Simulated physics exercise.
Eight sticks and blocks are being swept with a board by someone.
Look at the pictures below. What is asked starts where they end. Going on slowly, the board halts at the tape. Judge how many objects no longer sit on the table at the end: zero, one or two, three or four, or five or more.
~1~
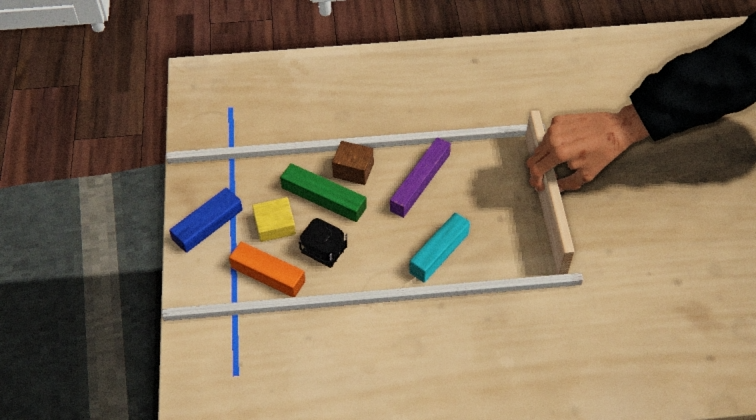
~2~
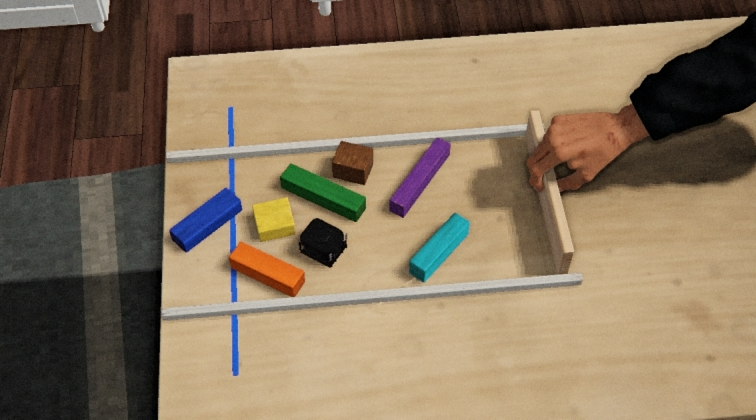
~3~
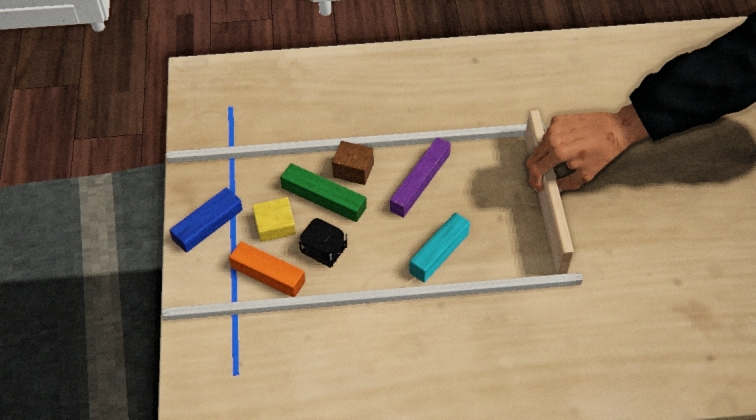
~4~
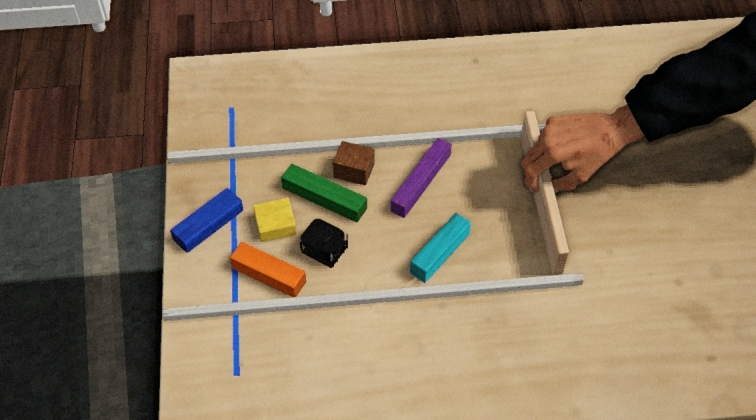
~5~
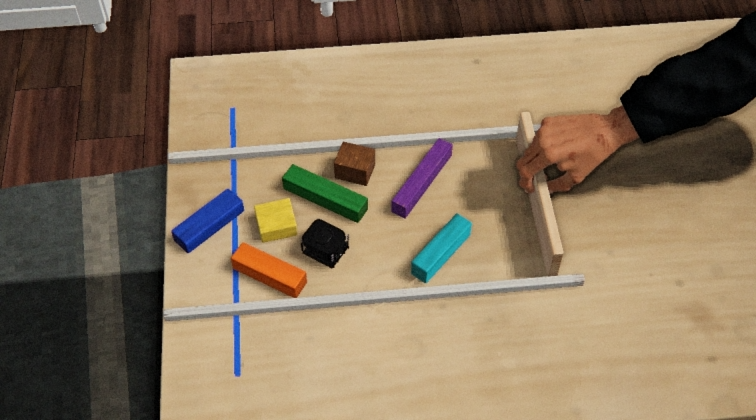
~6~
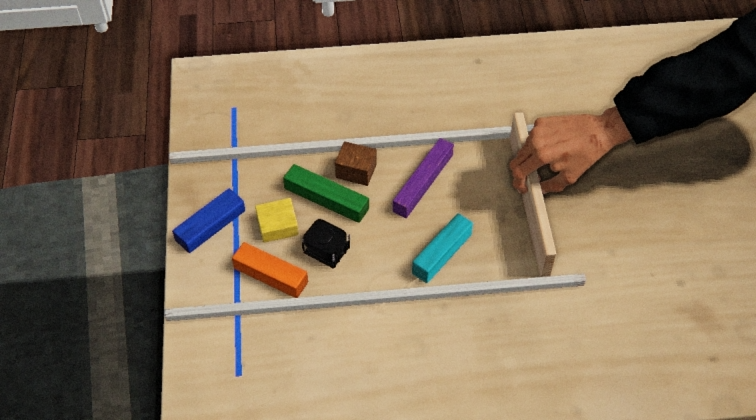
Honestly, barely any fall - one or two of them.
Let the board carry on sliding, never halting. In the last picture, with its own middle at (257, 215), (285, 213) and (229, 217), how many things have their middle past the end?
The counts are 1, 0 and 2, in that order.
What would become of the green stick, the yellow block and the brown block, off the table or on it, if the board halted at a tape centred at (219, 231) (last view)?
Taking each: The green stick topples, the yellow block topples, the brown block holds its spot.
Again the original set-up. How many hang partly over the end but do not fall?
It totals 3.
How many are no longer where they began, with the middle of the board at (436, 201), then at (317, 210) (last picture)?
The first count is 2, and then it's 7.
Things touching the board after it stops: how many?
Contact count: 2.
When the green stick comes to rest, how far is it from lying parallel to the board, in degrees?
It measures close to 45 degrees.
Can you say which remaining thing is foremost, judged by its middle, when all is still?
Yellow block.
Soon after, none off yet; blue stick at rest near (209, 220); orange stick at rest near (270, 270); yellow block at rest near (277, 220).
Then, none off yet; blue stick at rest near (209, 220); orange stick at rest near (270, 270); yellow block moved a little near (255, 224).
At rest, the number that fall off is one or two; fallen, blue stick.
